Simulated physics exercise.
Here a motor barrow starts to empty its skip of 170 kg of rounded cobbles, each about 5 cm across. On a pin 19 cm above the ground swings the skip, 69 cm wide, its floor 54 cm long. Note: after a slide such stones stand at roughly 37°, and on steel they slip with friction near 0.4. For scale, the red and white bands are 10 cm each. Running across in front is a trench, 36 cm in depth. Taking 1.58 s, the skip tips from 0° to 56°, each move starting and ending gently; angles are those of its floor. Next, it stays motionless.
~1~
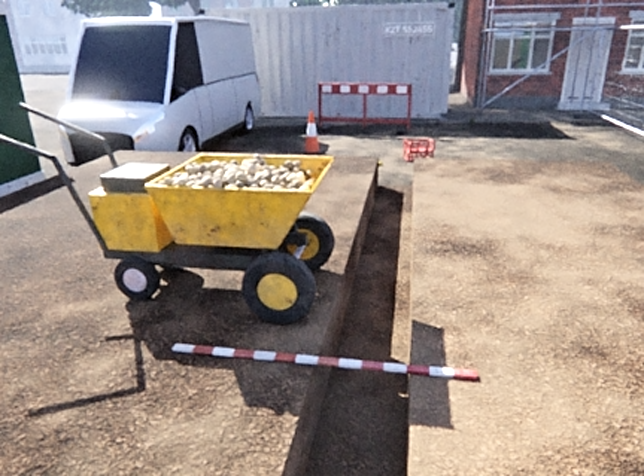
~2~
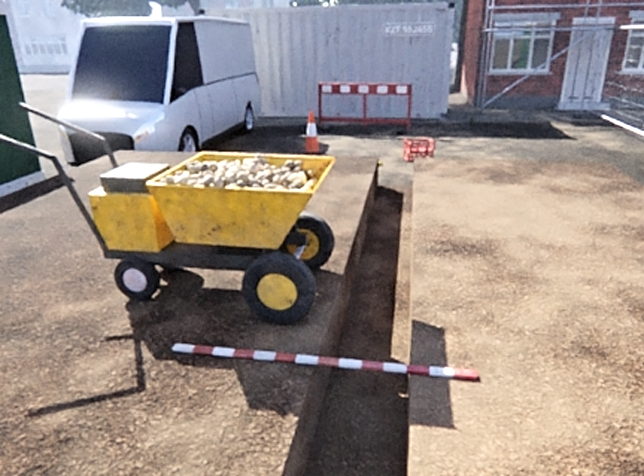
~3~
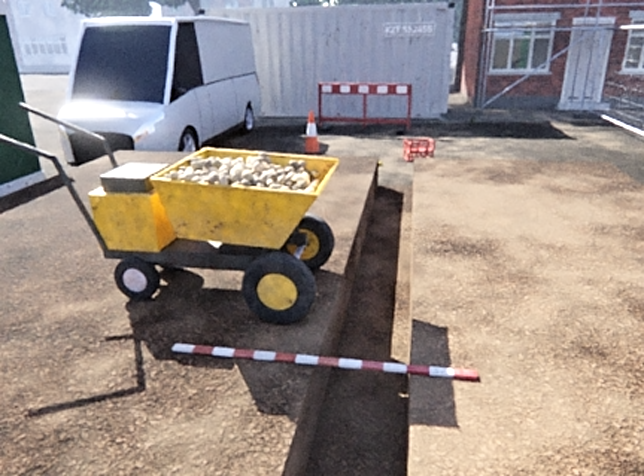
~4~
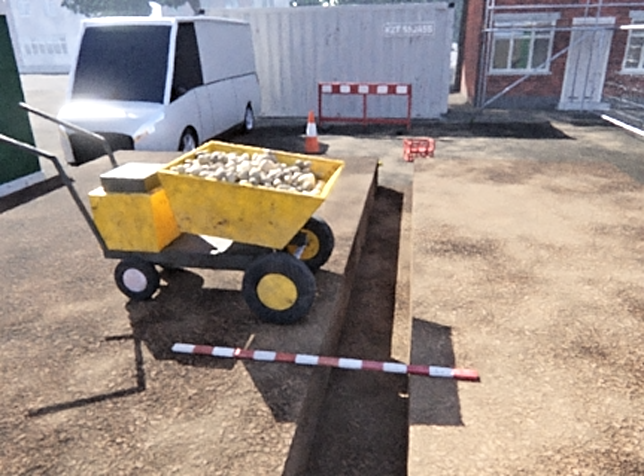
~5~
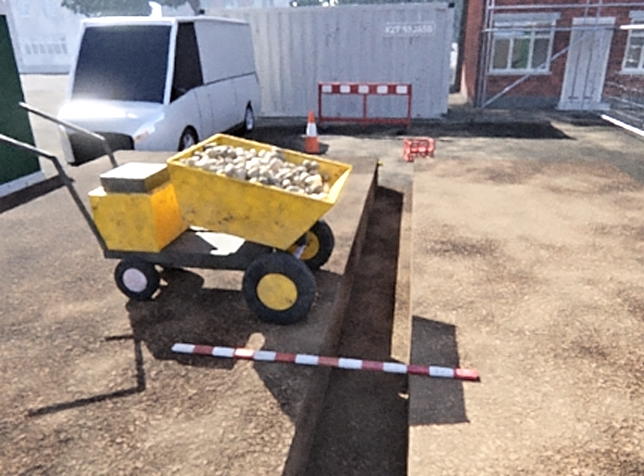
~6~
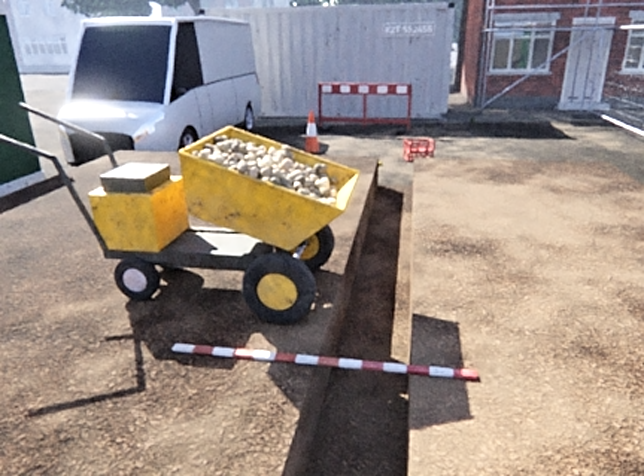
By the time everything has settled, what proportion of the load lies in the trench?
About 23 percent of the load.
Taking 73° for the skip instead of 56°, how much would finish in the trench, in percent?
Roughly 55% would end there.
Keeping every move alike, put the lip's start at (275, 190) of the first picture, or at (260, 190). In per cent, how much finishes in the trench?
The first gives about 35 percent and the second about 40 percent.
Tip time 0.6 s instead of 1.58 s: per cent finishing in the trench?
Estimate: About 10 %.
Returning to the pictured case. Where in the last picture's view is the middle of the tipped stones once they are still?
Roughly (405, 342), I'd say.
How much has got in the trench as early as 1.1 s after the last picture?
By that point it's something like 5 in a hundred.
Then, 0.6 s after the last picture the floor is at 47°, 100 % in the skip; the foremost stones are at (372, 228).
Then, 1.1 s after the last picture the floor is at 56°, 87 % in the skip, 6 % in the trench, 7 % past the trench; the foremost stones are at (458, 297).
Then, 1.4 s after the last picture the floor is at 56°, 74 % in the skip, 10 % in the trench, 17 % past the trench; the foremost stones are at (492, 288).
Then, 3.4 s after the last picture the floor is at 56°, 58 % in the skip, 23 % in the trench, 19 % past the trench; the foremost stones are at (518, 280).
